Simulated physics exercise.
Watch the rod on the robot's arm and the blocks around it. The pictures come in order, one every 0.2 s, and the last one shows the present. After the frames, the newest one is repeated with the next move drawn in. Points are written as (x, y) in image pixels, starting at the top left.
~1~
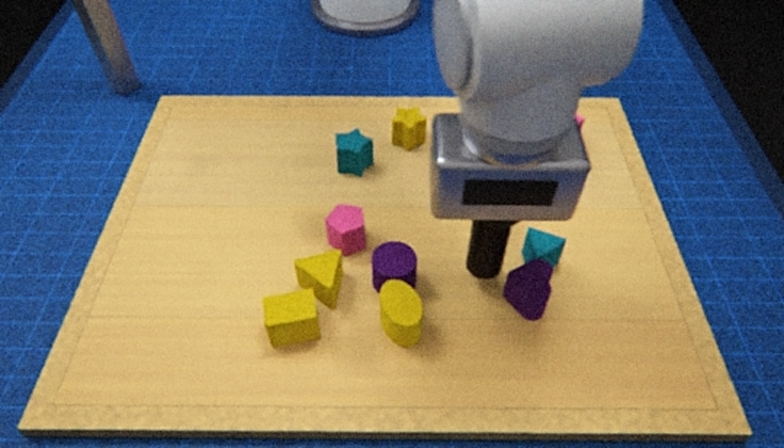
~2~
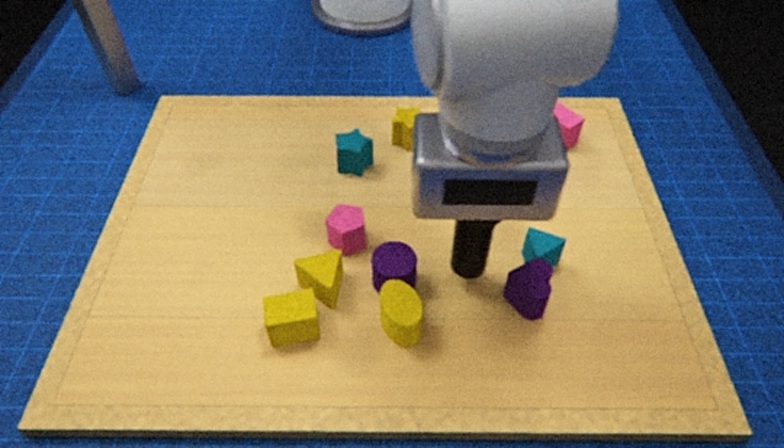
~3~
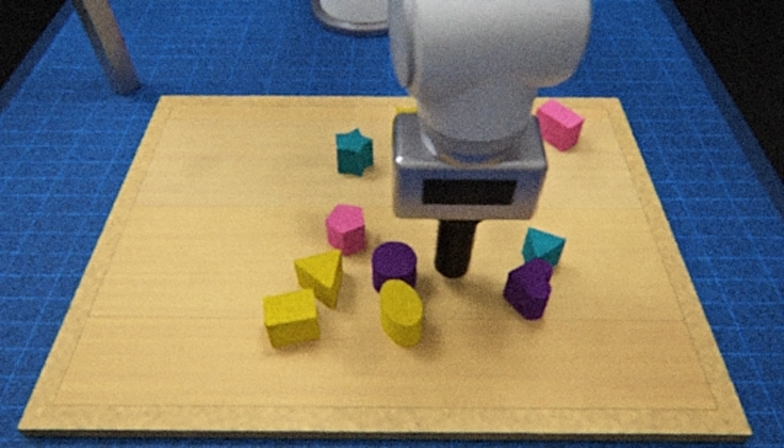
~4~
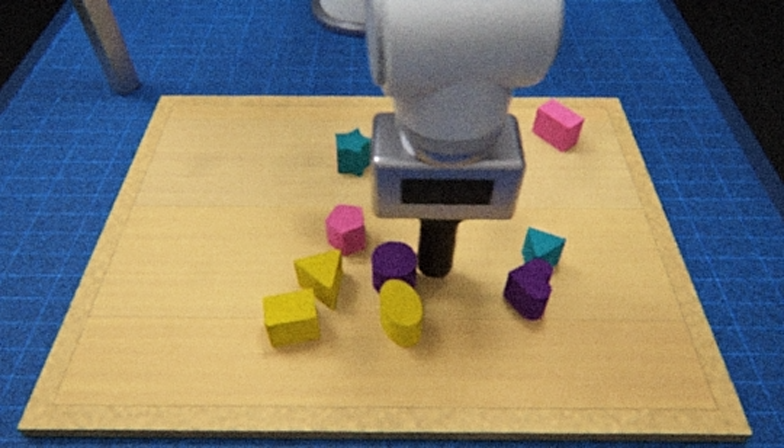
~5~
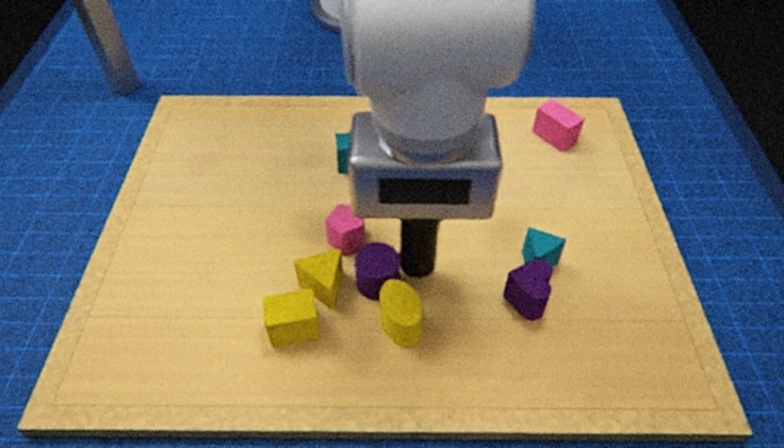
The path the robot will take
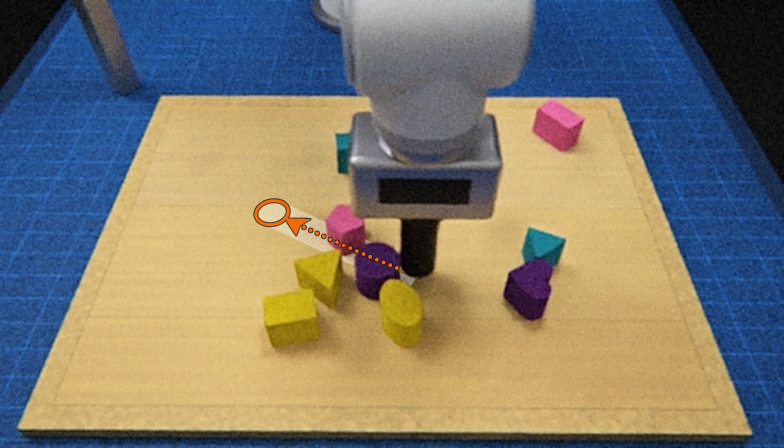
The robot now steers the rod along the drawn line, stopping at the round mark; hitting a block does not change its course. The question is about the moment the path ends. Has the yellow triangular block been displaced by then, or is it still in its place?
Its place changes.
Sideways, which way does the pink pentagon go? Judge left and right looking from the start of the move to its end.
The right.
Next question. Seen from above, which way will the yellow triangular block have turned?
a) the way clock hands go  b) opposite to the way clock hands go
My pick is b.
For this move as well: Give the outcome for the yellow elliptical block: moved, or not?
It is left in place.
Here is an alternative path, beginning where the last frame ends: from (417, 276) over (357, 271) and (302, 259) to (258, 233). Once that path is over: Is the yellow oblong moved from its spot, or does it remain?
It keeps its position.
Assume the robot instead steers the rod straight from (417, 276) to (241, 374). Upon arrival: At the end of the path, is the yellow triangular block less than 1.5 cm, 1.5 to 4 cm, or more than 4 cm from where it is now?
The answer here is over 4 cm.
Drawn move, straight from (417, 276) to (272, 212).
What follows on the original path. One third of the way, rod at (363, 241); yellow triangular block at (300, 271), turned 25° anticlockwise; pink pentagon at (335, 212); purple round block at (337, 257).
Two thirds of the way, rod at (314, 220); yellow triangular block at (299, 272), turned 25° anticlockwise; pink pentagon at (290, 189), turned 15° clockwise; purple round block at (336, 256).
At the end, rod at (269, 200); yellow triangular block at (299, 272), turned 25° anticlockwise; pink pentagon at (263, 165), turned 65° clockwise; purple round block at (336, 256); yellow elliptical block still.
